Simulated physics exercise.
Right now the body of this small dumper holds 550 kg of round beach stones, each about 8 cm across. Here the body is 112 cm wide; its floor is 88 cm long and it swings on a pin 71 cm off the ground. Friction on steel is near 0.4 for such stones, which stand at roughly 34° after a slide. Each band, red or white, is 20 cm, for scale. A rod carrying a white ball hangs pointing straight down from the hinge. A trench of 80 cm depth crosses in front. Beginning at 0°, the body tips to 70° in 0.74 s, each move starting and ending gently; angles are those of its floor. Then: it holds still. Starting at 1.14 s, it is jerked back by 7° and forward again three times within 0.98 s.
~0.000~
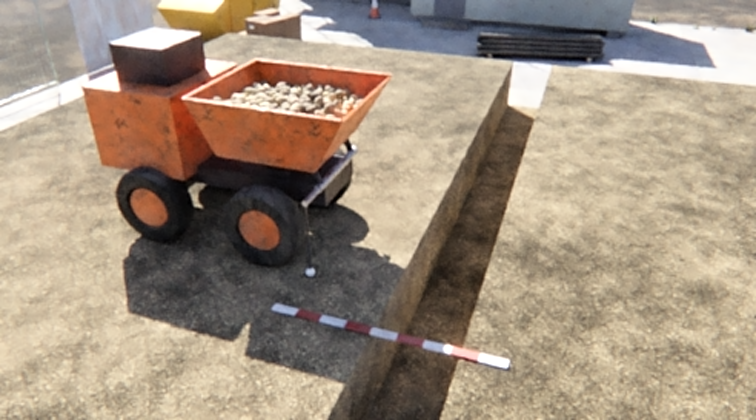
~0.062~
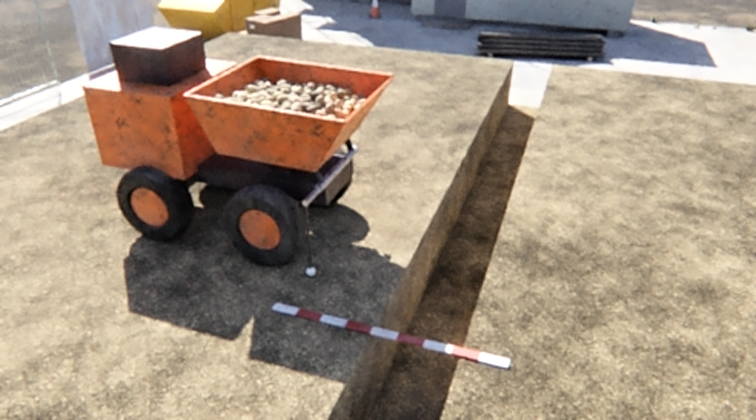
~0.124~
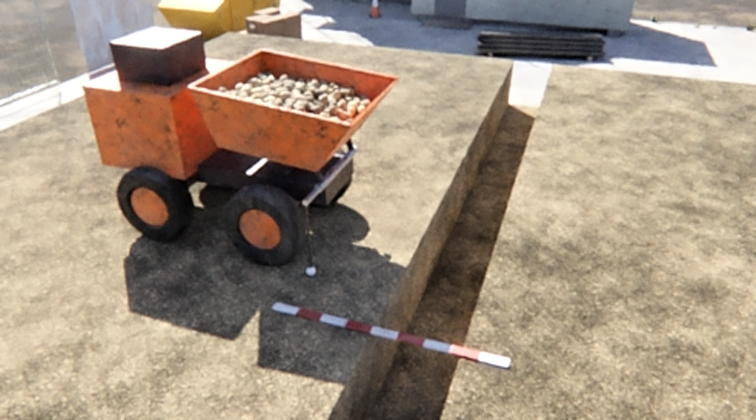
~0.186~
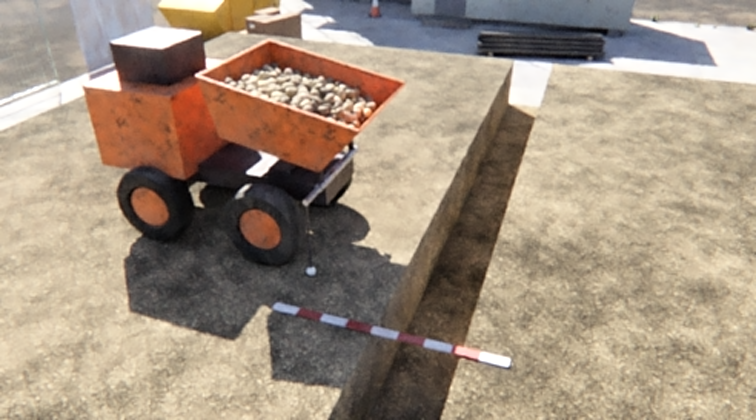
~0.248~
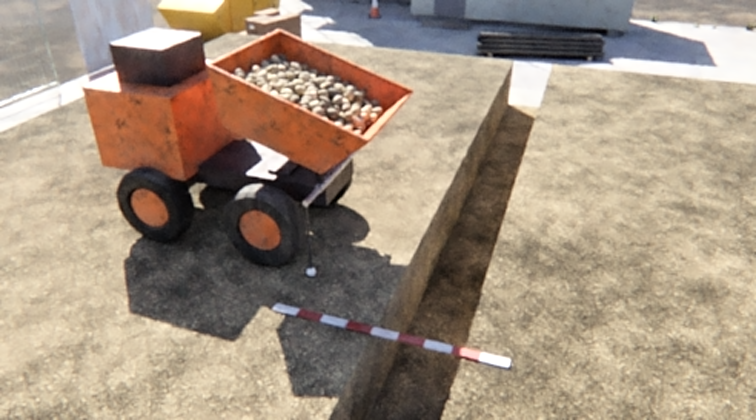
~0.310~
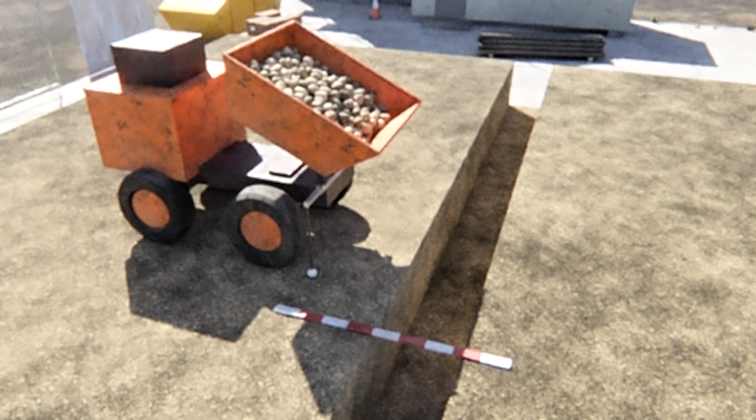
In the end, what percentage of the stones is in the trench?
Roughly 70 percent of the stones.
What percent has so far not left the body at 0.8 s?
About 90 per cent.
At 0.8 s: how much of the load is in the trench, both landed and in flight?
Something like 10 in a hundred.
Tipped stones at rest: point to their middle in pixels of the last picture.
Roughly (464, 324), I'd say.
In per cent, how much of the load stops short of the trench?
Share of load: Approx. 0 %.
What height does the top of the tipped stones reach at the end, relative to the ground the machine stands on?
Near 14 cm up from the ground.
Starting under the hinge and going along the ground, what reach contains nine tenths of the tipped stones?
About 210 cm ahead of the hinge.
After 0.6 s the floor is at 59°; 100 % in the body; the foremost stones are at (389, 168).
After 0.8 s the floor is at 70°; 91 % in the body, 9 % in the trench; the foremost stones are at (461, 212).
After 2.6 s the floor is at 70°; 9 % in the body, 60 % in the trench, 31 % past the trench; the foremost stones are past the picture's edge.
After 5.3 s the floor is at 70°; 0 % in the body, 69 % in the trench, 31 % past the trench; the foremost stones are past the picture's edge.
